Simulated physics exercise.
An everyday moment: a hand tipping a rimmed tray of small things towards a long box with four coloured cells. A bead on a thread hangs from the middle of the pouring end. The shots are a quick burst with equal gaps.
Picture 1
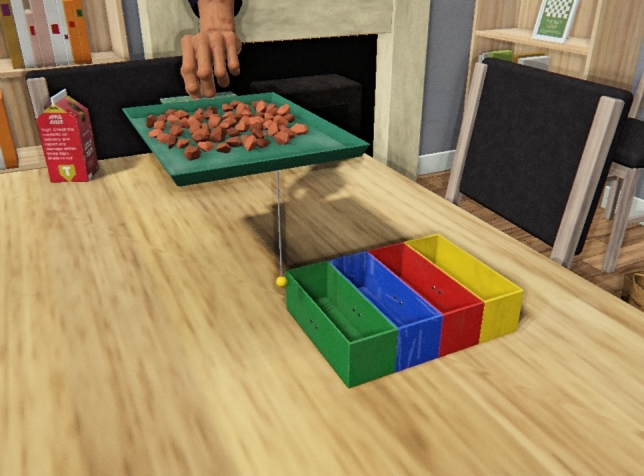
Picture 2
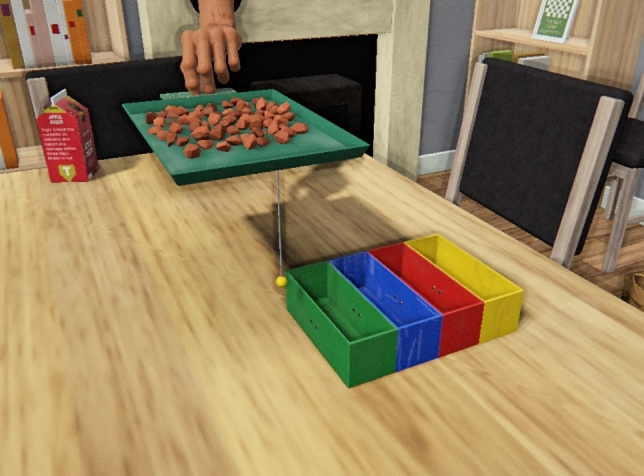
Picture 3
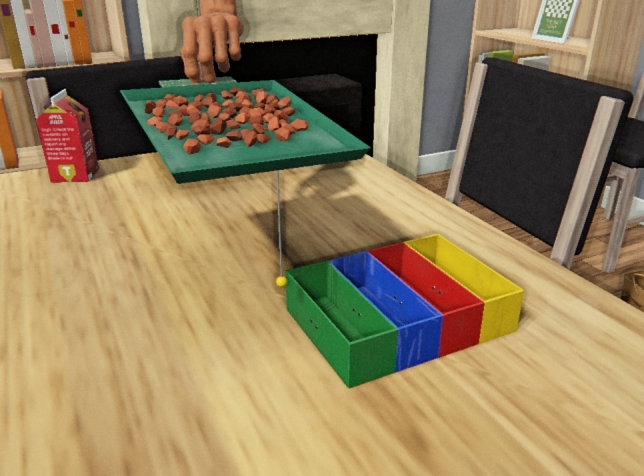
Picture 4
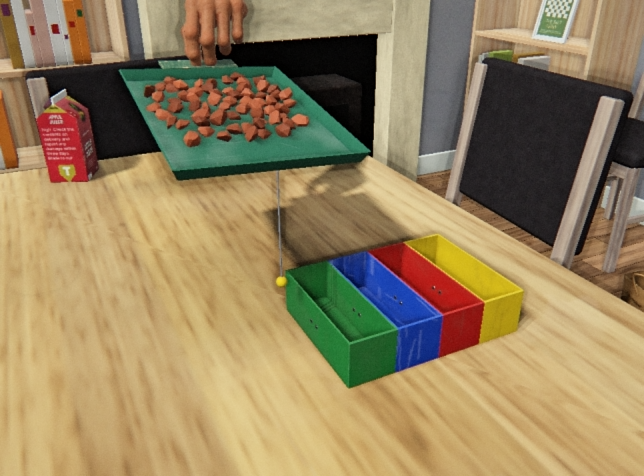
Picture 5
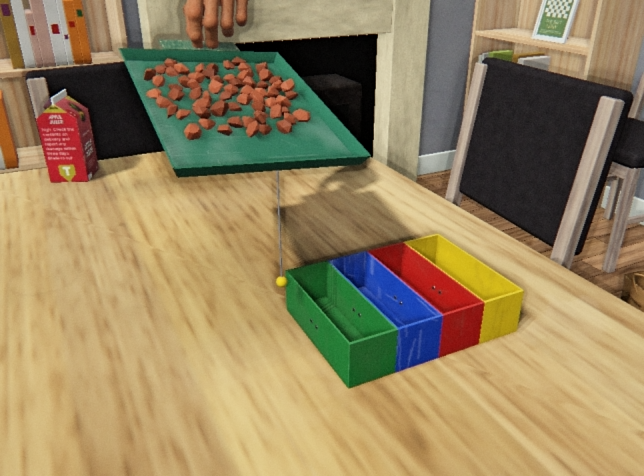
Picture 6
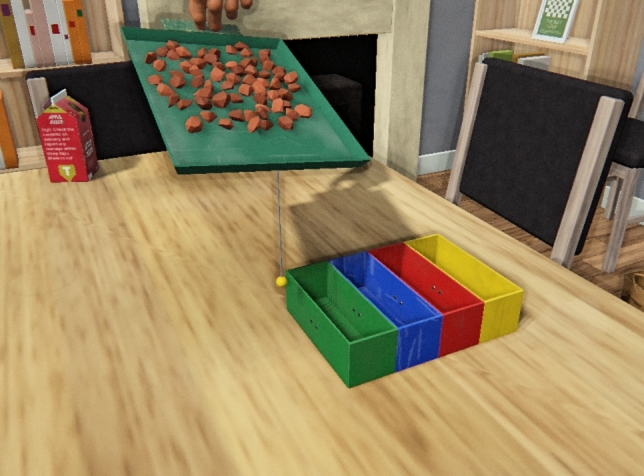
The clip shows a hand behind a green tray of reddish-brown chunks, raising its far edge so the tray slopes increasingly toward the viewer, while the box with green, blue, red and yellow cells stays still on the table.
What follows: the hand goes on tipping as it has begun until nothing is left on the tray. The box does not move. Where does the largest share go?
Fullest: The blue cell.
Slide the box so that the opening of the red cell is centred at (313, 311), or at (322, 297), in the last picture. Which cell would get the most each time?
The first try: The yellow one. The second: The yellow one.
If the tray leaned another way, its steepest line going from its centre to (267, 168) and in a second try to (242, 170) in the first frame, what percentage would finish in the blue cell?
In turn 10 and 0 in a hundred.
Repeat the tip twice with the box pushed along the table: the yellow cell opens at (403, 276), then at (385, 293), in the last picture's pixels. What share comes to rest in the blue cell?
Near 20 % and 10 %.
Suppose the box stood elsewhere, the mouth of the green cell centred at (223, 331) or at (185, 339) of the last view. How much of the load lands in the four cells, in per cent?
First some 80, then 30 per cent.
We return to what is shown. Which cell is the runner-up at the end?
Next in line is the cell in green.
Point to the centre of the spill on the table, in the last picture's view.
Roughly at (303, 412).
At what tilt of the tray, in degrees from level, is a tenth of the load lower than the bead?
Around 75° of tilt.
Just after the last frame, tray tipped steeply; roughly two thirds on the tray; roughly a third falling or outside the box.
A moment on, tray tipped past a quarter turn; roughly half in the blue cell; roughly a quarter in the green cell; about a tenth in the red cell; just a few in the yellow cell; roughly a quarter falling or outside the box.
Further on, tray tipped past a quarter turn; roughly half in the blue cell; roughly a quarter in the green cell; about a tenth in the red cell; just a few in the yellow cell; roughly a quarter falling or outside the box.
When it is over, tray tipped past a quarter turn; roughly half in the blue cell; roughly a quarter in the green cell; about a tenth in the red cell; just a few in the yellow cell; roughly a quarter outside the box.
